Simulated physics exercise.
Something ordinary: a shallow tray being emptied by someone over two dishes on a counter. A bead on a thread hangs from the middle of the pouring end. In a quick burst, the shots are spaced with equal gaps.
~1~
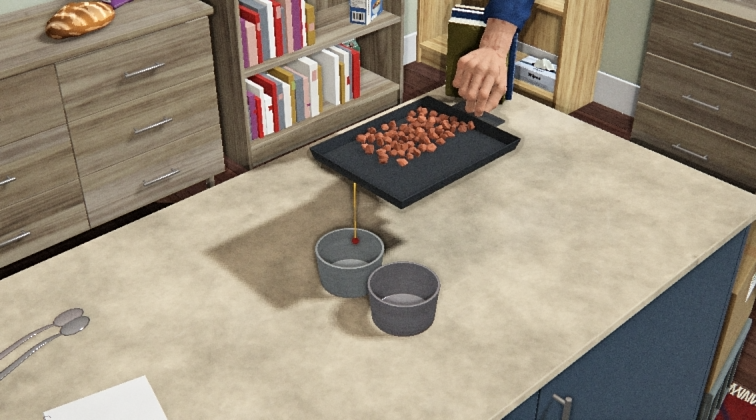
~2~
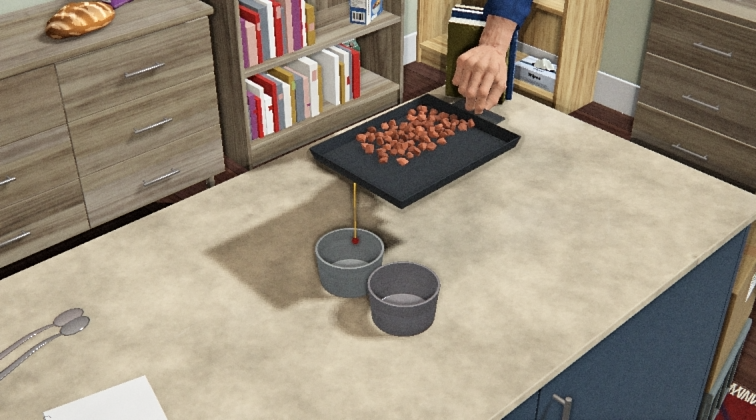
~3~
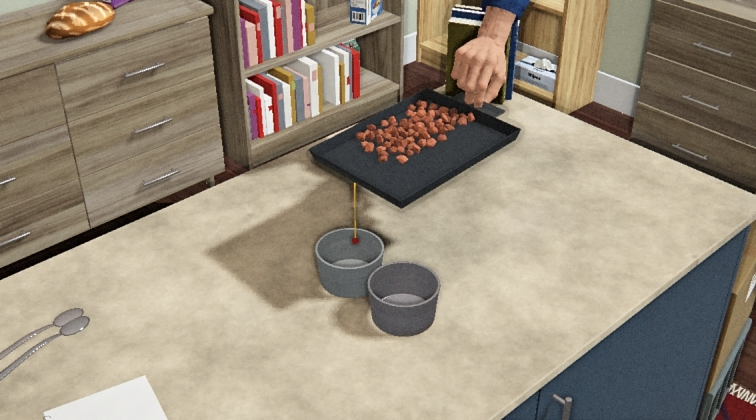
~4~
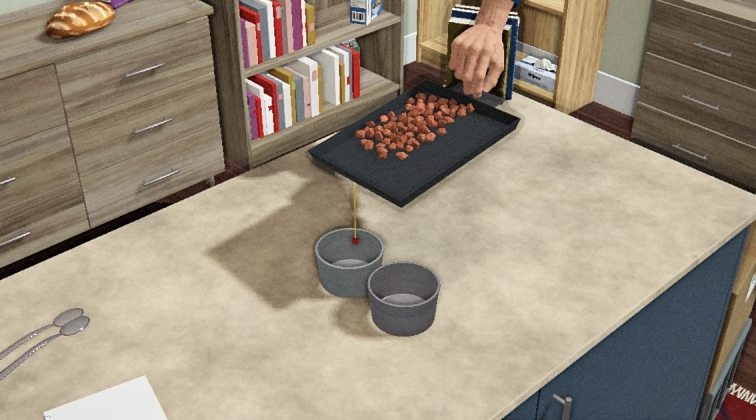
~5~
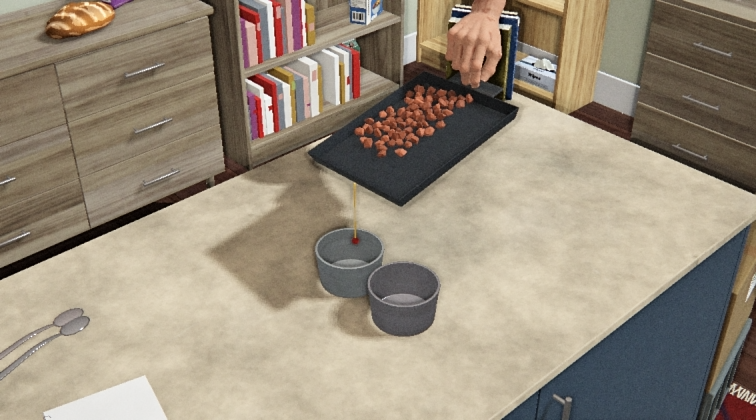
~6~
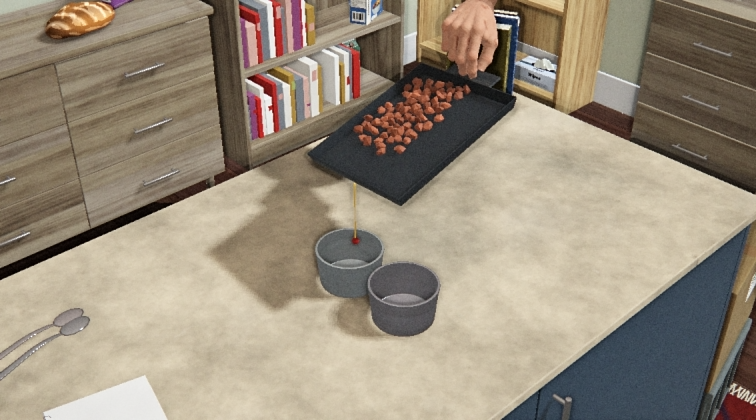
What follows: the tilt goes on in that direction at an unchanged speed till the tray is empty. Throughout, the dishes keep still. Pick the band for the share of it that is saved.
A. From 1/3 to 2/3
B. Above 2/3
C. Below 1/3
Below 1/3.
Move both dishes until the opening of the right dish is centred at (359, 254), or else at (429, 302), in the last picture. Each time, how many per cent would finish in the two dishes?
50 per cent the first time, 0 per cent the second time.
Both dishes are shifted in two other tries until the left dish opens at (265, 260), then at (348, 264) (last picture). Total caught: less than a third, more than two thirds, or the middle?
Position 1 - under a third; position 2 - under a third.
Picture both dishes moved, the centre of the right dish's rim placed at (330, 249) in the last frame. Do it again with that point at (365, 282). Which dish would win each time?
Position 1 - the right-side one; position 2 - the left-side one.
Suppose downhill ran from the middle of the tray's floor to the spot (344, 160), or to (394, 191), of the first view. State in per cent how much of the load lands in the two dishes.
Respectively close to 10 and 70 in a hundred.
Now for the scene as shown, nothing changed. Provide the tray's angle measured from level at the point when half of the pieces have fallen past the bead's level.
My estimate is some 85 degrees.
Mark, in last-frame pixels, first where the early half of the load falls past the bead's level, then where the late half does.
First roughly (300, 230), then roughly (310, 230).
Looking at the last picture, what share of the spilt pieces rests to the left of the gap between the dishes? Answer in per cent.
It works out at some 100 percent.
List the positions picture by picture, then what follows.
Corners of the pouring end (315, 148) and (402, 198), level; middle of the load (419, 133), bits of crushed brick; left dish (325, 274); right dish (378, 312); bead on its thread (355, 241), in the first frame.
Corners of the pouring end (314, 148) and (401, 198), level; middle of the load (419, 131), in the second frame.
Corners of the pouring end (314, 149) and (401, 198), tipped barely, lowest at the left corner; middle of the load (418, 127), in the third frame.
Corners of the pouring end (313, 150) and (400, 197), tipped a little, lowest at the left corner; middle of the load (418, 122), in the fourth frame.
Corners of the pouring end (313, 151) and (399, 197), tipped a little, lowest at the left corner; middle of the load (416, 116), in the fifth frame.
Corners of the pouring end (312, 153) and (398, 196), tipped clearly, lowest at the left corner; middle of the load (415, 110); left dish (325, 274); right dish (378, 312), in the sixth frame.
Just after the last frame, tray tipped steeply; the larger part on the tray; about a tenth in the air.
A moment on, tray tipped right over; roughly a quarter on the tray; about a tenth in the left dish; roughly half outside both; about a tenth in the air.
Further on, tray tipped past a quarter turn; roughly a quarter in the left dish; the larger part outside both.
When it is over, tray tipped past a quarter turn; not one in the right dish; roughly a quarter in the left dish; the larger part outside both.
